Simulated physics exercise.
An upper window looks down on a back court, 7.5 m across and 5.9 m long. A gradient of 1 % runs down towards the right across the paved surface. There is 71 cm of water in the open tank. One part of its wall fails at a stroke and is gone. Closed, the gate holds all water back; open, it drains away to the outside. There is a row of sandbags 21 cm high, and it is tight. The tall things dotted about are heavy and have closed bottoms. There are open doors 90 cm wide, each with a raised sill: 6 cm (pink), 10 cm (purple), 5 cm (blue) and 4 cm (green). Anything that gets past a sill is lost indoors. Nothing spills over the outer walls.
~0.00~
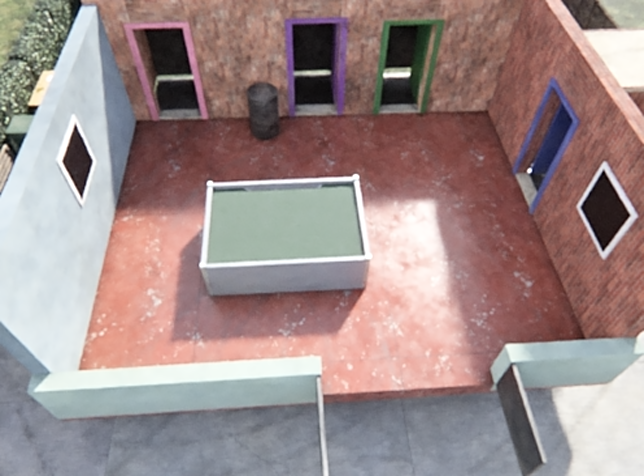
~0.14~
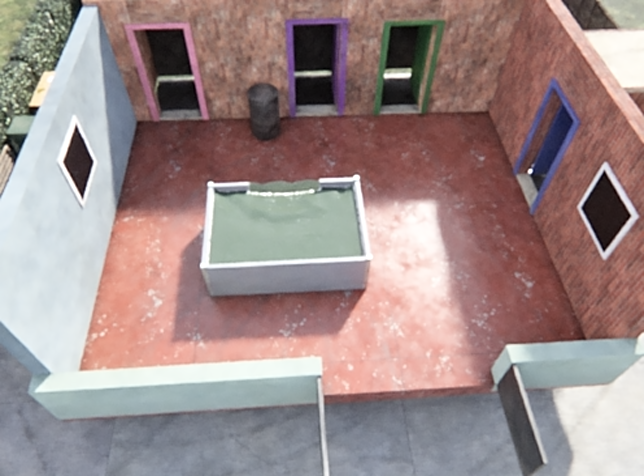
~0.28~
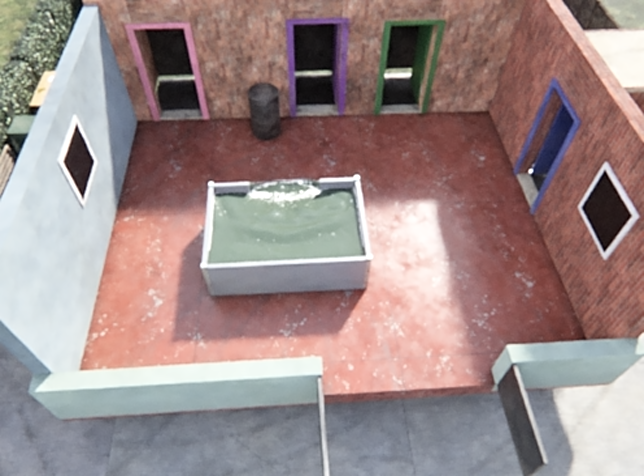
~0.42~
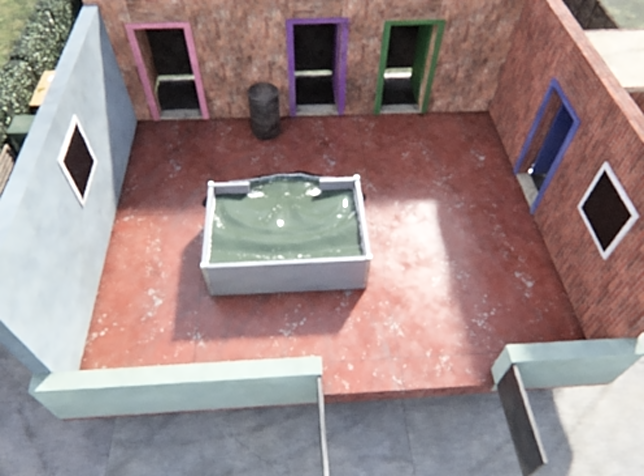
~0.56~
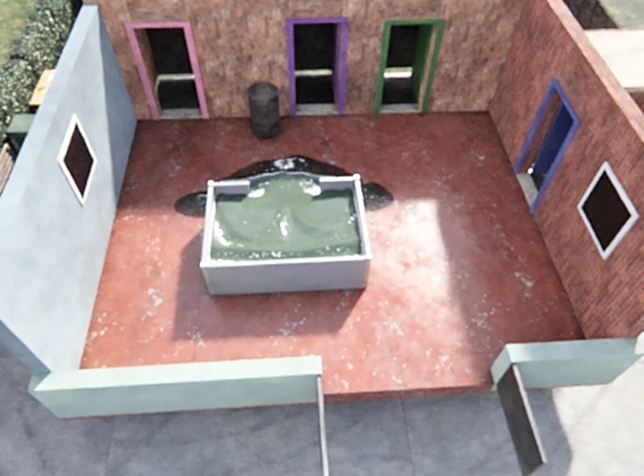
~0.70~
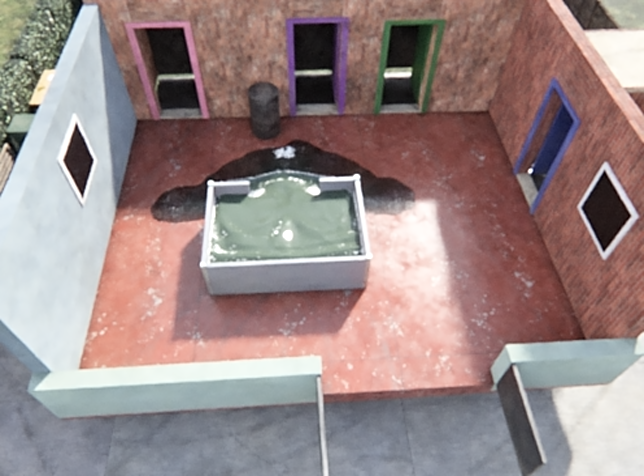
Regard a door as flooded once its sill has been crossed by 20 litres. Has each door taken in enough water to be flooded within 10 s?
At the end, the pink door lets the inflow top the limit. The purple door lets the inflow top the limit. The blue door lets the inflow top the limit. The green door lets the inflow top the limit.
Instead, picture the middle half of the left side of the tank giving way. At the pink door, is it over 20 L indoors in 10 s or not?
Note: Pink door, beyond the limit.
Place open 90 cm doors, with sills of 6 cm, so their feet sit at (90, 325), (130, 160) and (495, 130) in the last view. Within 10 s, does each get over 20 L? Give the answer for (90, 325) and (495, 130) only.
So the first one doesn't reach it, while the second one exceeds it.
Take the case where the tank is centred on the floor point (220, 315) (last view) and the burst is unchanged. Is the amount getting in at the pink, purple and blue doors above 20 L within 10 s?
At the pink door the limit is surpassed, at the purple door not exceeded, at the blue door surpassed.
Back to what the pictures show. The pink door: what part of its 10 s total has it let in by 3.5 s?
45 per cent, roughly.
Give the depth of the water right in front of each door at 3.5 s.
Depths in cm: Pink 10, purple 10, blue 9, green 5.
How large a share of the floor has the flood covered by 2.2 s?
I'd say around 55 %.
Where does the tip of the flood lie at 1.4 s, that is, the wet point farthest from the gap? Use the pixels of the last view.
(493, 208).
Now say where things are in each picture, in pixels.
In the first picture, still water, 71 cm deep, in the open tank at (285, 222).
In the second picture, water pours out on the open tank's far side and has run 0.7 m, to a hidden place; typically 11 cm deep outside, 71 cm at the open tank's back.
In the third picture, water pours out on the open tank's far side and has run 1.1 m, to a hidden place; typically 19 cm deep outside, 71 cm at the open tank's back.
In the fourth picture, the front is at a hidden place, 1.5 m from the gap on the open tank's far side; 1.8 m2 of floor is under water; 66 cm left at the back of the open tank.
In the fifth picture, the front is at (182, 205), 1.9 m from the gap on the open tank's far side; 3.2 m2 of floor is under water; 60 cm left at the back of the open tank.
In the sixth picture, the front is at (405, 192), 2.3 m from the gap on the open tank's far side; 4.7 m2 of floor is under water; 64 cm left at the back of the open tank.
After 1.4 s water covers 35 % of the floor and is deepest (50 cm) near (287, 201); pink door not reached, purple door 8 cm at the sill, 2 L in, blue door not reached, green door not reached.
After 2.2 s water covers 55 % of the floor and is deepest (38 cm) near (278, 209); pink door 12 cm at the sill, 5 L in, purple door 19 cm at the sill, 56 L in, blue door 8 cm at the sill, 0 L in, green door 9 cm at the sill, 1 L in.
After 3.5 s water covers 60 % of the floor and is deepest (32 cm) near (288, 209); pink door 10 cm at the sill, 25 L in, purple door 10 cm at the sill, 88 L in, blue door 9 cm at the sill, 20 L in, green door 5 cm at the sill, 11 L in.
After 6.0 s water covers 70 % of the floor and is deepest (23 cm) near (278, 209); pink door 7 cm at the sill, 53 L in, purple door 4 cm at the sill, 90 L in, blue door 9 cm at the sill, 43 L in, green door 5 cm at the sill, 13 L in.
After 10.0 s water covers 90 % of the floor and is deepest (16 cm) near (278, 209); pink door 6 cm at the sill, 56 L in, purple door 4 cm at the sill, 90 L in, blue door 10 cm at the sill, 89 L in, green door 7 cm at the sill, 44 L in.
